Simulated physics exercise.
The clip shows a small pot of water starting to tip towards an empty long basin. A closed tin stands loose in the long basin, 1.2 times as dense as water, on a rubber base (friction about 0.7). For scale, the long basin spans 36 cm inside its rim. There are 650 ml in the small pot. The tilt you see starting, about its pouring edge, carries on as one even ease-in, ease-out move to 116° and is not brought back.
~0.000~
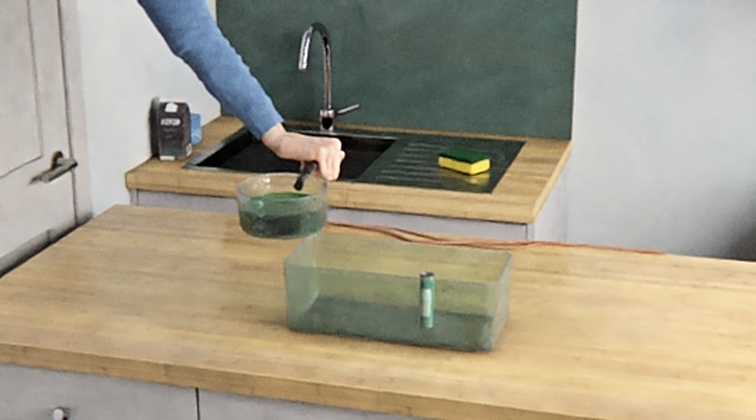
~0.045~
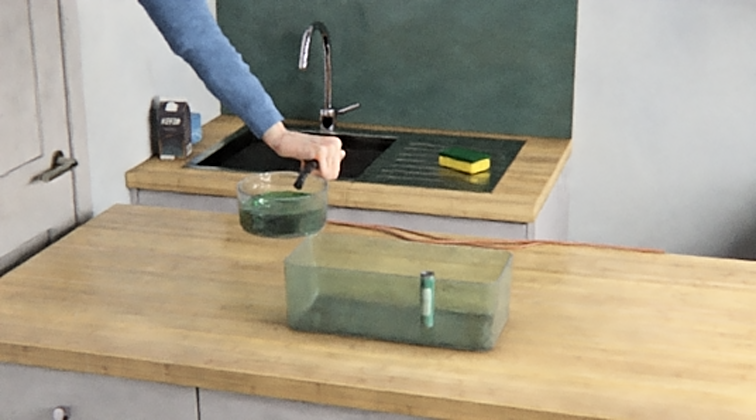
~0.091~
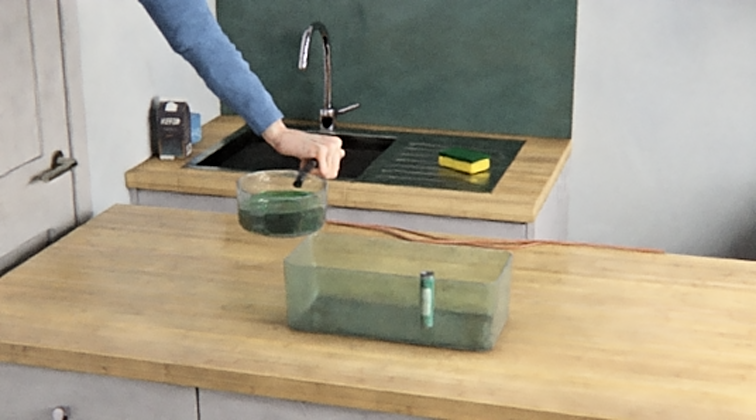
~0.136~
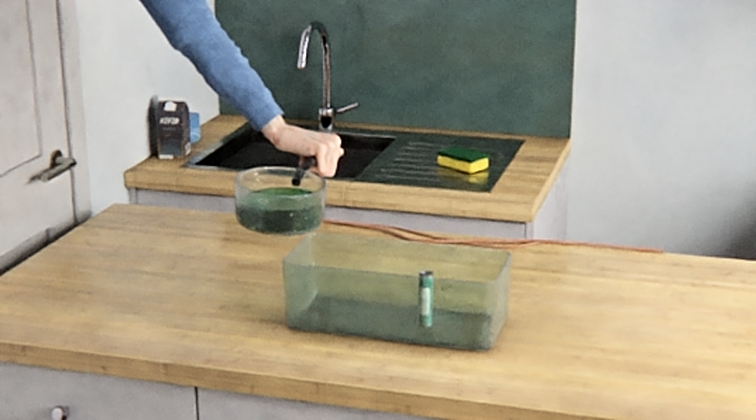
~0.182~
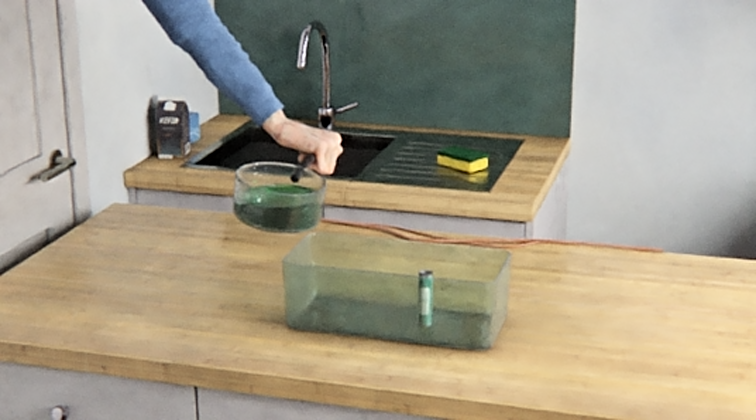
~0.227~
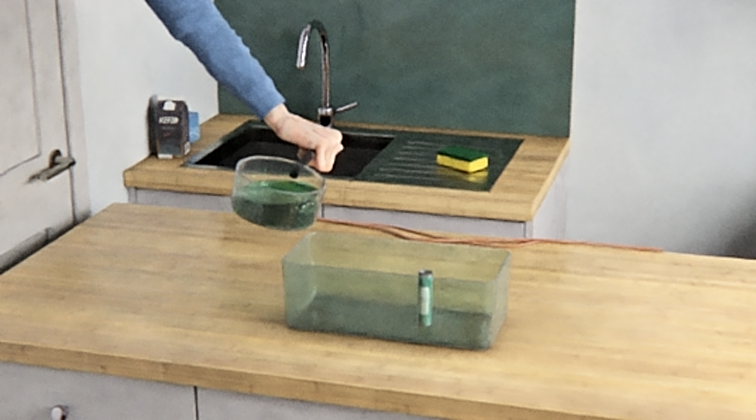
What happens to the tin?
It stays up.
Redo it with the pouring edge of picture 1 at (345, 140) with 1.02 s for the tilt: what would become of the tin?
Then it topples.
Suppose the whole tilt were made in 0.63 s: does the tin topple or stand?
The tin goes over.
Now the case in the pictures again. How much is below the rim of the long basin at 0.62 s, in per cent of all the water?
About 3 per cent.
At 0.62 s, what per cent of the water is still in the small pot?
Some 60 per cent.
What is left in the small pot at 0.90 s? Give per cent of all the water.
About 6 per cent.
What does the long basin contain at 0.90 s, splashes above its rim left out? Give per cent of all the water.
About 78 per cent.
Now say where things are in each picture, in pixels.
The first frame shows tilt 0°; pouring edge (325, 191); surface from (244, 201) to (325, 207); the long basin's rim runs from (297, 249) to (505, 270); the tin's top is at (427, 277).
The second frame shows tilt 1°; pouring edge (325, 190); surface from (244, 200) to (325, 206).
The third frame shows tilt 2°; pouring edge (325, 190); surface from (244, 198) to (324, 205).
The fourth frame shows tilt 5°; pouring edge (324, 190); surface from (242, 196) to (322, 202).
The fifth frame shows tilt 9°; pouring edge (323, 190); surface from (240, 192) to (321, 199).
The sixth frame shows tilt 14°; pouring edge (323, 189); surface from (238, 187) to (320, 196).
By 0.62 s the tilt is 76° and 60 per cent is still to pour; the tin stands where it began.
By 0.90 s the tilt is 112° and 6 per cent is still to pour; the tin stands where it began.
By 1.20 s the tilt is 116° and 0 per cent is still to pour; the tin stands where it began.
By 1.52 s the tilt is 116° and 0 per cent is still to pour; the tin stands where it began.
At rest the tin stands where it began.
